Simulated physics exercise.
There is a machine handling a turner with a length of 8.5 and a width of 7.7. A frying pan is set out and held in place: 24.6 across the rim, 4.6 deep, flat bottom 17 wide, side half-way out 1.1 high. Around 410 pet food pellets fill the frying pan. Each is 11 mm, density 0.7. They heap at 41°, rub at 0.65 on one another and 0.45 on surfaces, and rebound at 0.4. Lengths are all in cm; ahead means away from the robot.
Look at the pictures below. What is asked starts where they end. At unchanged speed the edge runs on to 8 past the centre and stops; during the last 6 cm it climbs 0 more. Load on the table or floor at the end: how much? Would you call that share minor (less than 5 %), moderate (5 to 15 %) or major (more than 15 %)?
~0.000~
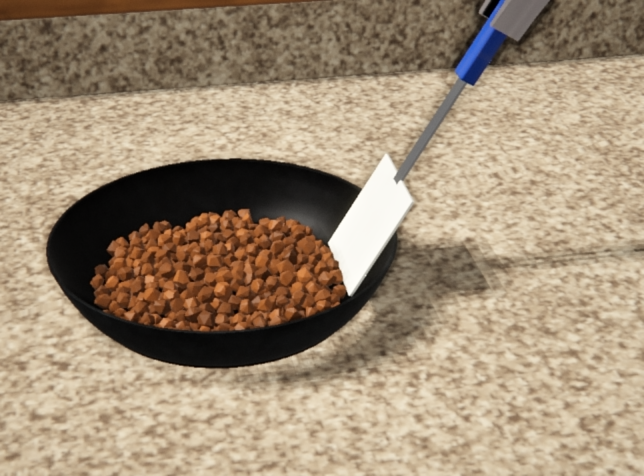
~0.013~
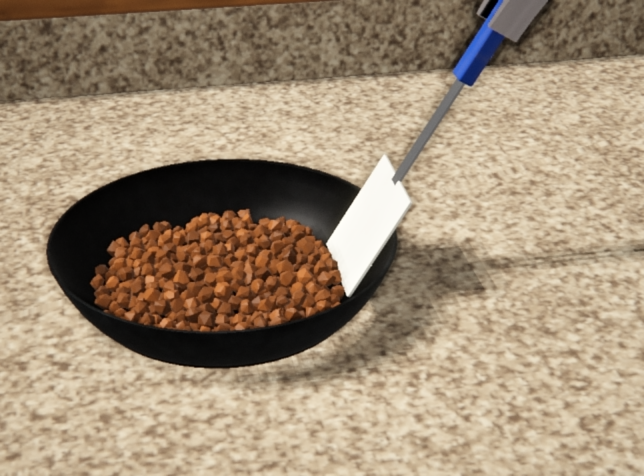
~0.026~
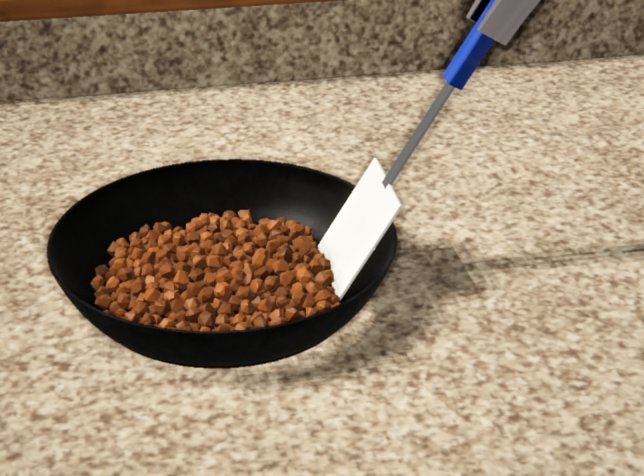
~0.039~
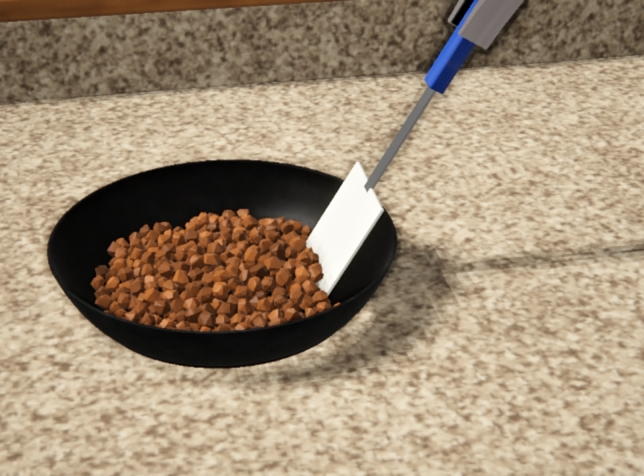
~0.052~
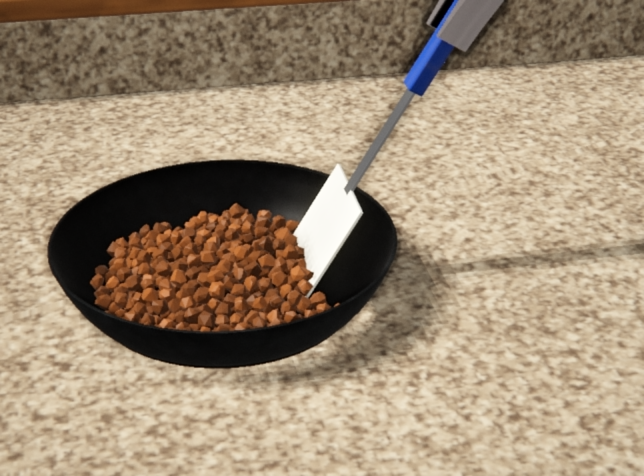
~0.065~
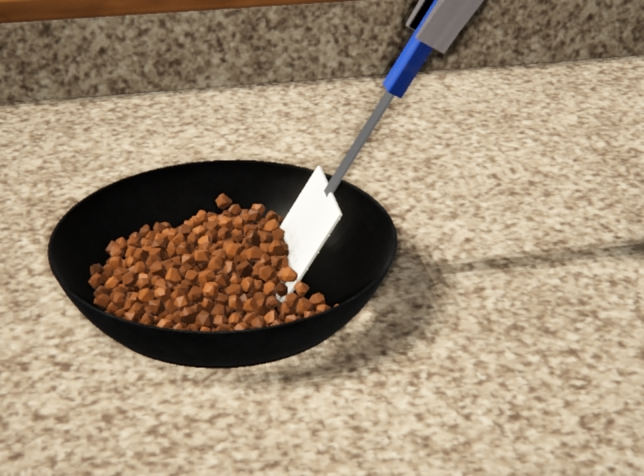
I would call it major.
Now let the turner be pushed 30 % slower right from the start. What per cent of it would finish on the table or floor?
I'd say close to 10 per cent.
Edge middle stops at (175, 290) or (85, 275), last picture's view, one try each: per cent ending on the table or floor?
Respectively about 5 and 45 percent end on the table or floor.
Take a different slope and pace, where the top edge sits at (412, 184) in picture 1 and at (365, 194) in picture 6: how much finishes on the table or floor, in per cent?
It works out to about 10 %, more or less.
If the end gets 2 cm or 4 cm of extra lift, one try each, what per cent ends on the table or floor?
I'd put it near 25 in a hundred, then near 25 in a hundred.
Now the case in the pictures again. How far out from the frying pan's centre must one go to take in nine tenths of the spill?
25 centimetres, give or take.
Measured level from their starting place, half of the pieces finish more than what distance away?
Near 6 cm, measured level.
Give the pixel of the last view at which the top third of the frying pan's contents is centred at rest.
About (105, 265).
After 0.10 s, sloping 59°, highest piece 6 above the table; 413 in the frying pan.
After 0.13 s, sloping 59°, highest piece 6 above the table; 413 in the frying pan.
After 0.34 s, sloping 59°, highest piece 25 above the table; 324 in the frying pan, 69 on the table or floor, 20 on the blade or in flight.
After 1.39 s, sloping 59°, highest piece 5 above the table; 323 in the frying pan, 90 on the table or floor.
At rest, 323 in the frying pan, 90 on the table or floor. That is 22 % on the table or floor.
